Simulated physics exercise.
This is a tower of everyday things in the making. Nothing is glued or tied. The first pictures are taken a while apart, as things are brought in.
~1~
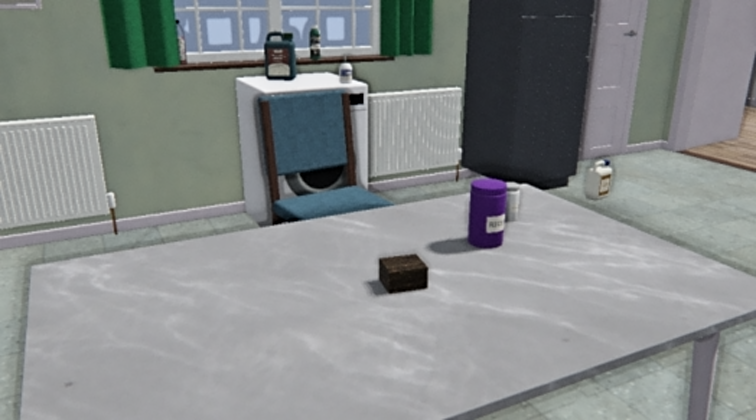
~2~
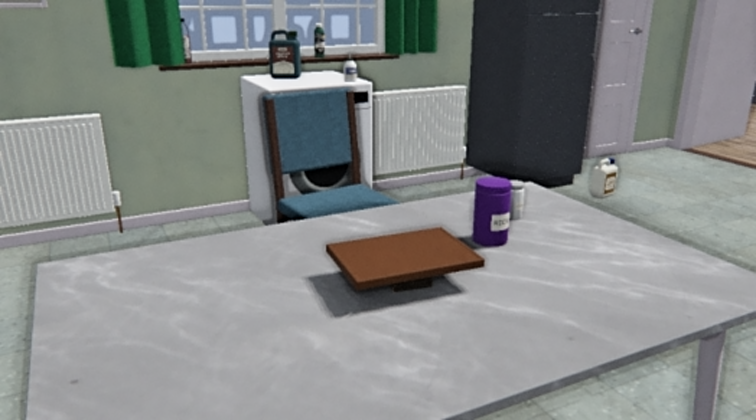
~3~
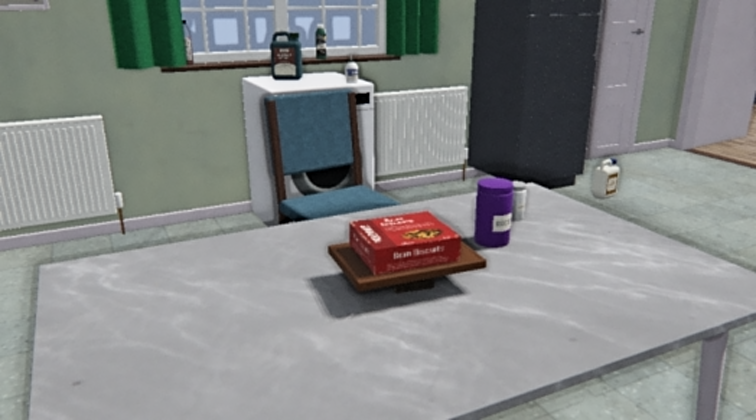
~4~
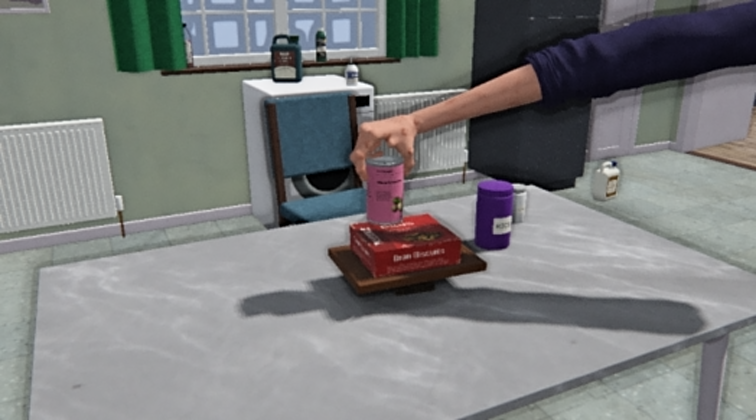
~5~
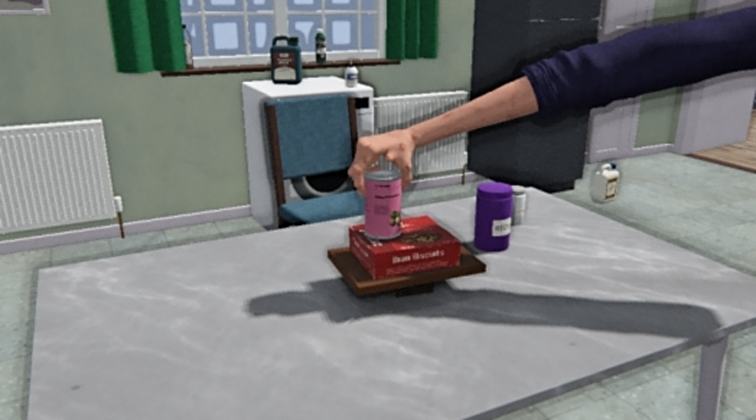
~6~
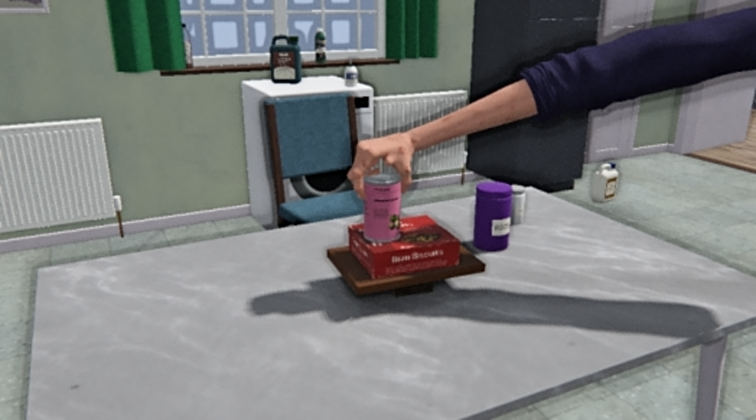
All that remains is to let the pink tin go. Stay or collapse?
Here the pile stays up.
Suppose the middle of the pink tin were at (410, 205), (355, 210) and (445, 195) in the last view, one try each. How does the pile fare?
First try: It stays up; second try: It loses its balance; third try: It loses its balance.
Then, 0.90 s later than the last frame, all is still.
Then, 2.00 s later than the last frame, pink tin resting near (381, 208).
When it is over, all 6 as before. End places, in pixels of the last picture, pink tin near (381, 208). The pile holds.
